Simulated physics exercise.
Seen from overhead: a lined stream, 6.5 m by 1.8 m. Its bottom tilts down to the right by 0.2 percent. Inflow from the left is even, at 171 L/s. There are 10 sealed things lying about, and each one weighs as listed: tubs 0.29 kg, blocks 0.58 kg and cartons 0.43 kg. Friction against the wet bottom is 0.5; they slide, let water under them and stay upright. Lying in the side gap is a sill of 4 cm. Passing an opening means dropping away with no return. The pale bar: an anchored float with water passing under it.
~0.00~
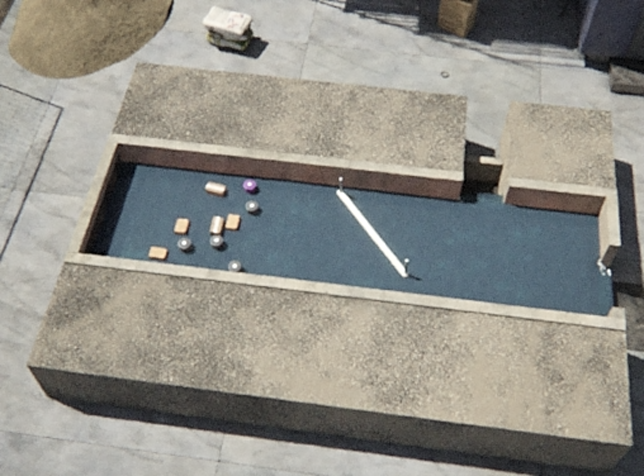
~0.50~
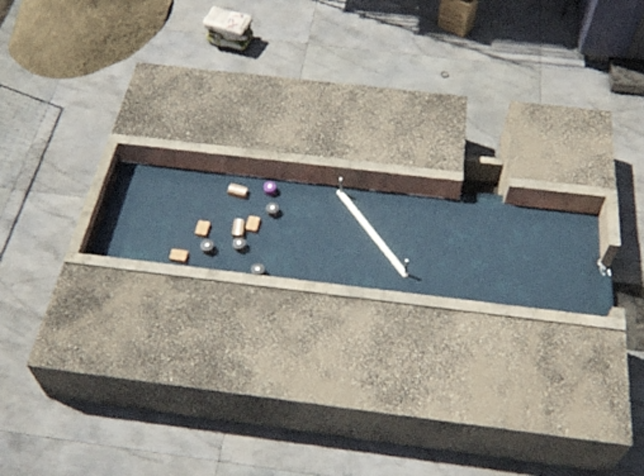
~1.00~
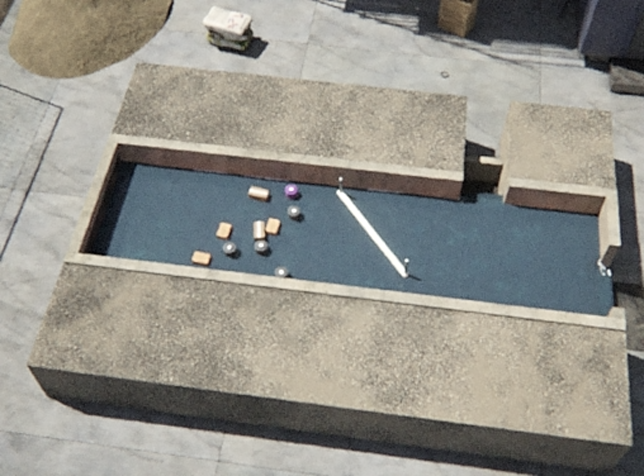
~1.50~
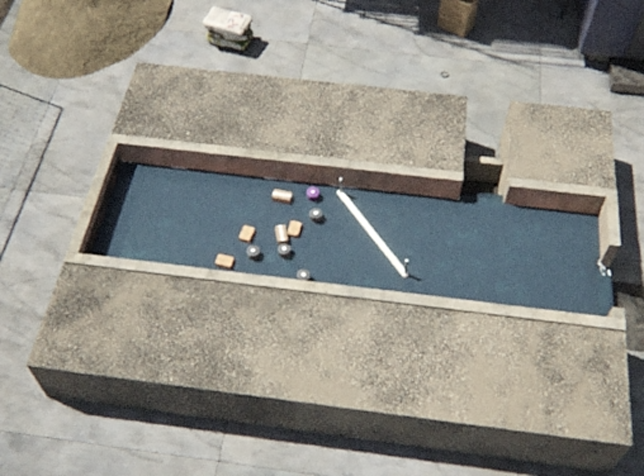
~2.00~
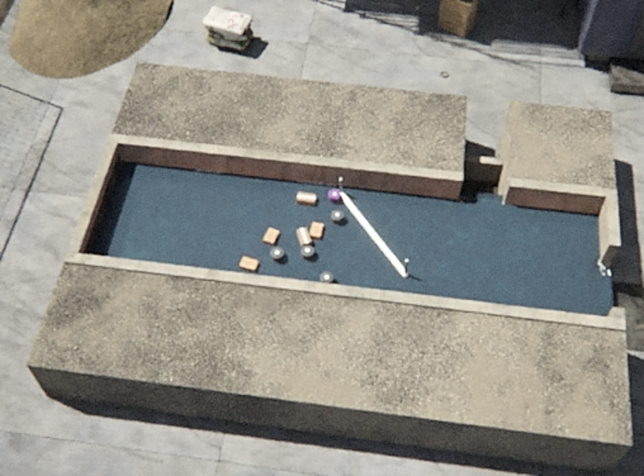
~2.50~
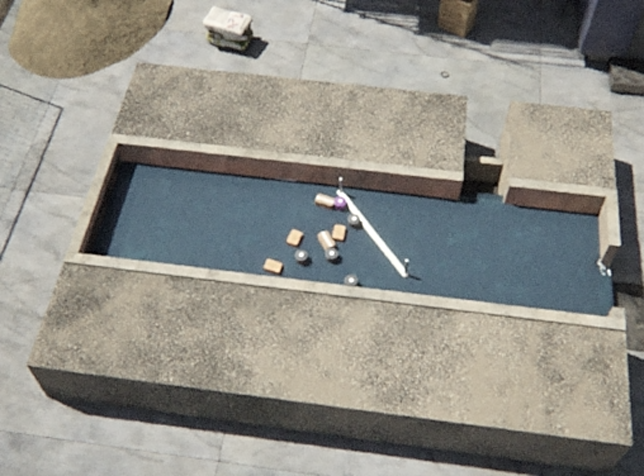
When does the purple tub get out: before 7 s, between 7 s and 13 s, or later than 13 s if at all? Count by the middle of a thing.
Later than 13 s, if at all.
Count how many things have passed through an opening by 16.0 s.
The answer is 9 at that time.
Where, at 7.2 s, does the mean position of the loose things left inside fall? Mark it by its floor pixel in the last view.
They're centred close to (425, 290).
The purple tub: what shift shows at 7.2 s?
Some 200 cm from the start.
After 3.5 s the purple tub is near (354, 219), 1.5 m from its start, afloat; 0 of 10 are out; 10 afloat.
After 7.2 s the purple tub is near (385, 258), 2.1 m from its start, afloat; 0 of 10 are out; 10 afloat.
After 12.0 s the purple tub is near (487, 299), 3.5 m from its start, afloat; 4 of 10 are out; 6 afloat.
After 16.0 s the purple tub has gone out (at 15.5 s); 9 of 10 are out; 1 afloat.
